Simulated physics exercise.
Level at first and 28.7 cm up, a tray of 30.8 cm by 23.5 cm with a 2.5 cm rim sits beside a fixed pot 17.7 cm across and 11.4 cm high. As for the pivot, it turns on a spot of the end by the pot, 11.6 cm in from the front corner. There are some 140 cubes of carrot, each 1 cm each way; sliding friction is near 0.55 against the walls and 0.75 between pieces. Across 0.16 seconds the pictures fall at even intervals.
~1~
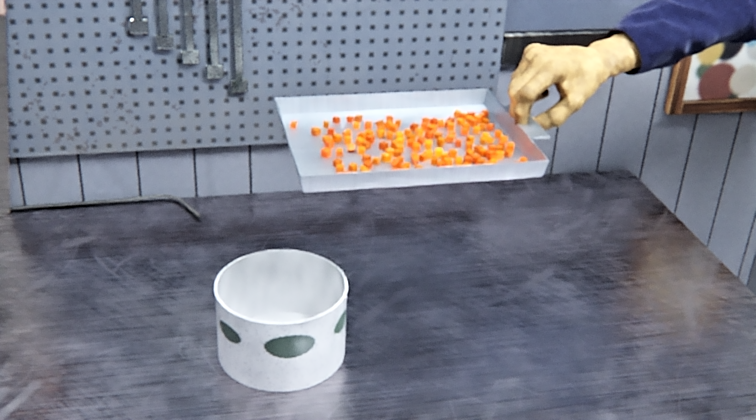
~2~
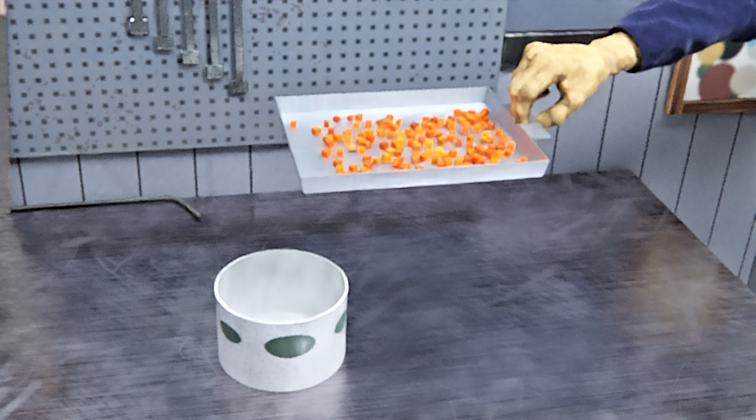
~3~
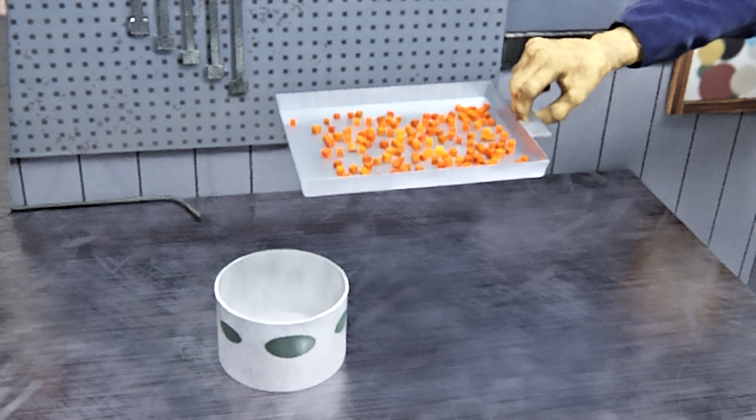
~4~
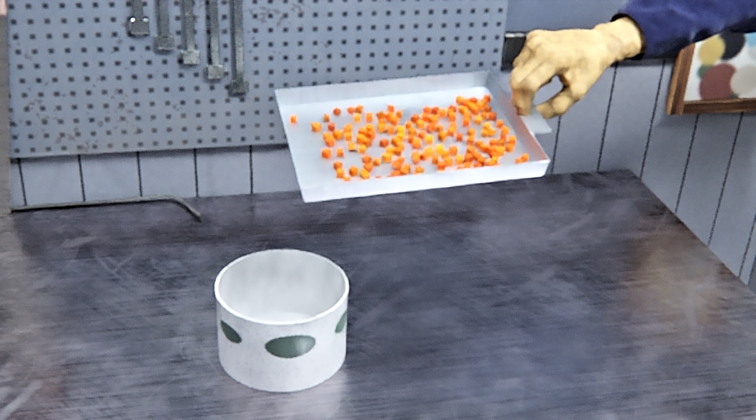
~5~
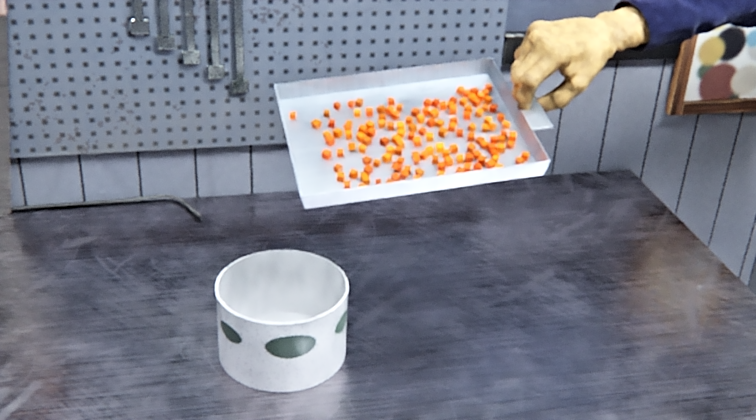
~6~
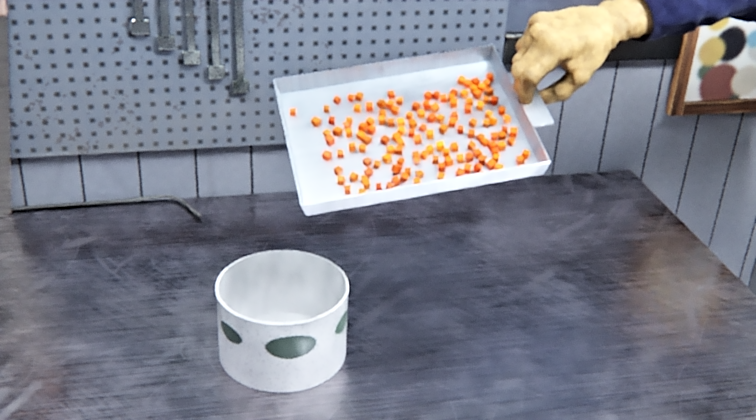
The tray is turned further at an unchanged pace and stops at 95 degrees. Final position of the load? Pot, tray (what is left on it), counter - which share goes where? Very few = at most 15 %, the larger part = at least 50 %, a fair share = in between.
Pot - a fair share, left on the tray - very few, counter - the larger part.
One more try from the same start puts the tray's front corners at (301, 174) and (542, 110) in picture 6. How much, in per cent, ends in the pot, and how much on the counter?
Pot 20; counter 65.
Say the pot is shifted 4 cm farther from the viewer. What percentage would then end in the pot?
With that change it comes to something like 15 in a hundred.
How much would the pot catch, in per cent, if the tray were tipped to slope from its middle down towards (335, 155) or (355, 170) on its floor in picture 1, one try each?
That would be close to 35 per cent and then close to 55 per cent.
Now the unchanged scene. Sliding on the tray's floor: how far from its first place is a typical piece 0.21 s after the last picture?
2 cm.
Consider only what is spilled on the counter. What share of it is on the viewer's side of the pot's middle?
Near 90 in a hundred.
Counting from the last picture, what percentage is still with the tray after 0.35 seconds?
Reading: Approx. 100%.
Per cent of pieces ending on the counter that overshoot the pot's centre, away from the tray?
I reckon around 10 per cent.
Then, 0.21 s after the last picture, tilt 58 degrees; the tray holds 100 %, the pot 0 %.
Then, 0.35 s after the last picture, tilt 85 degrees; the tray holds 100 %, the pot 0 %.
Then, 0.61 s after the last picture, tilt 95 degrees; the tray holds 15 %, the pot 25 %.
In the end, pot 30 %, tray 5 %, counter 65 %.
